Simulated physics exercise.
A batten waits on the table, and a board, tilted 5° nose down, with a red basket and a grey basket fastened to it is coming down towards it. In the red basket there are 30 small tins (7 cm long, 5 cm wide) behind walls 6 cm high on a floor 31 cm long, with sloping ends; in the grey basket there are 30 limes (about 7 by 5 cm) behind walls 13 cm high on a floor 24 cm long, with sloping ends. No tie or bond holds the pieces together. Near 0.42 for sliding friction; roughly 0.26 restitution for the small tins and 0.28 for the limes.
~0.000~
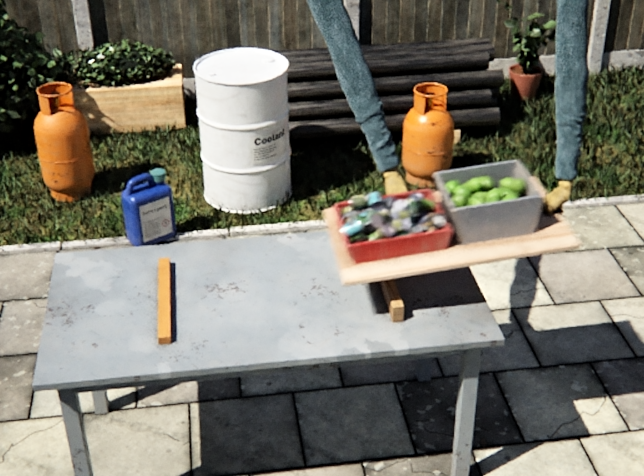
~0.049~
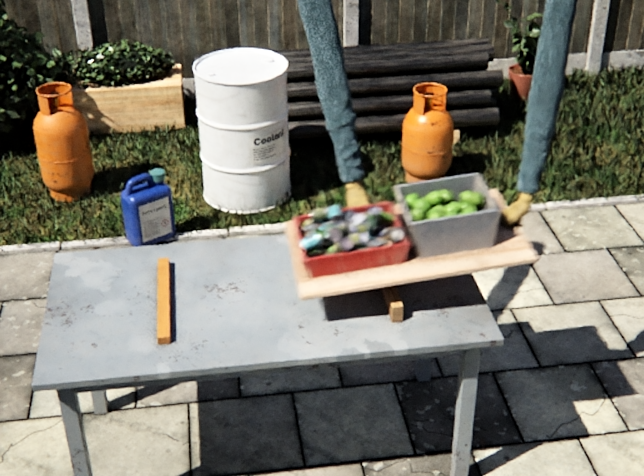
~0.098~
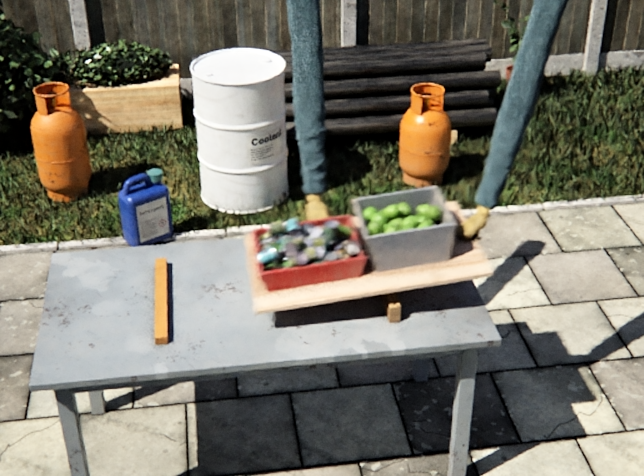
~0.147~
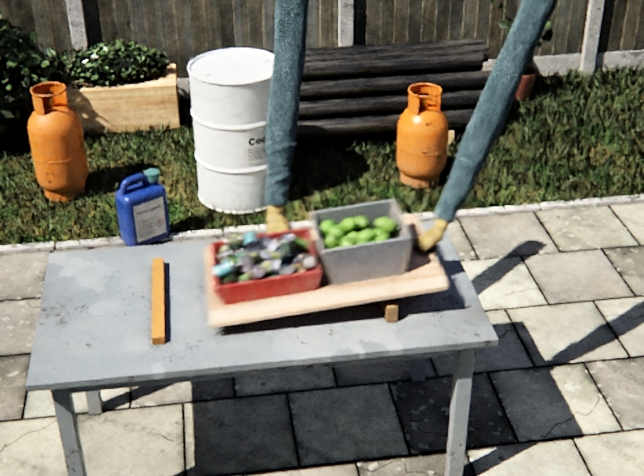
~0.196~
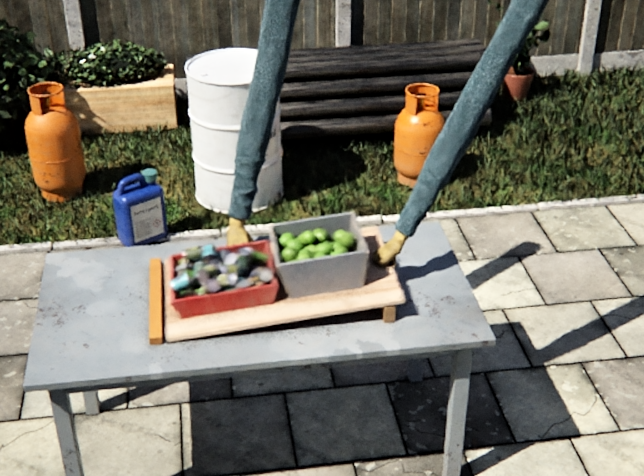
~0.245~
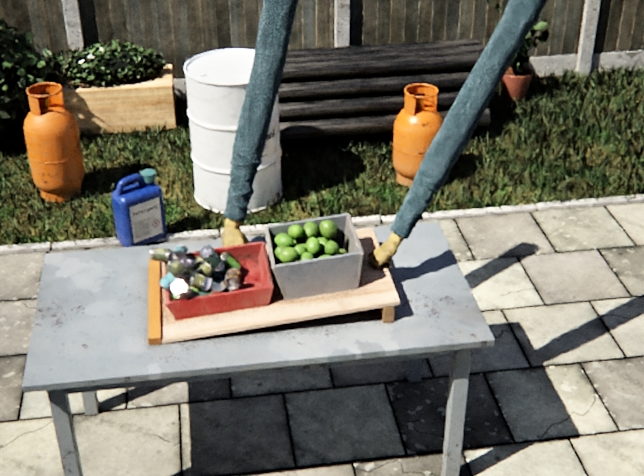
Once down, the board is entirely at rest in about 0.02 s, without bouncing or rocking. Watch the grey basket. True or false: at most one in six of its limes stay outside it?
True, fewer than one in six end up outside.
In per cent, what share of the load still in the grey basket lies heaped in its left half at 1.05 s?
About 60 per cent.
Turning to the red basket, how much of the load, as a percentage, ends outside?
Red basket, 30 in a hundred gone.
After 0.39 s, the red basket is down by 7 of 30 and the grey basket is down by 1 of 30.
After 0.61 s, the red basket is down by 9 of 30 and the grey basket is down by 2 of 30.
When it is over (at 1.05 s), the red basket is down by 9 of 30 and the grey basket is down by 2 of 30. Asked share, 2 of 30, 7 per cent.
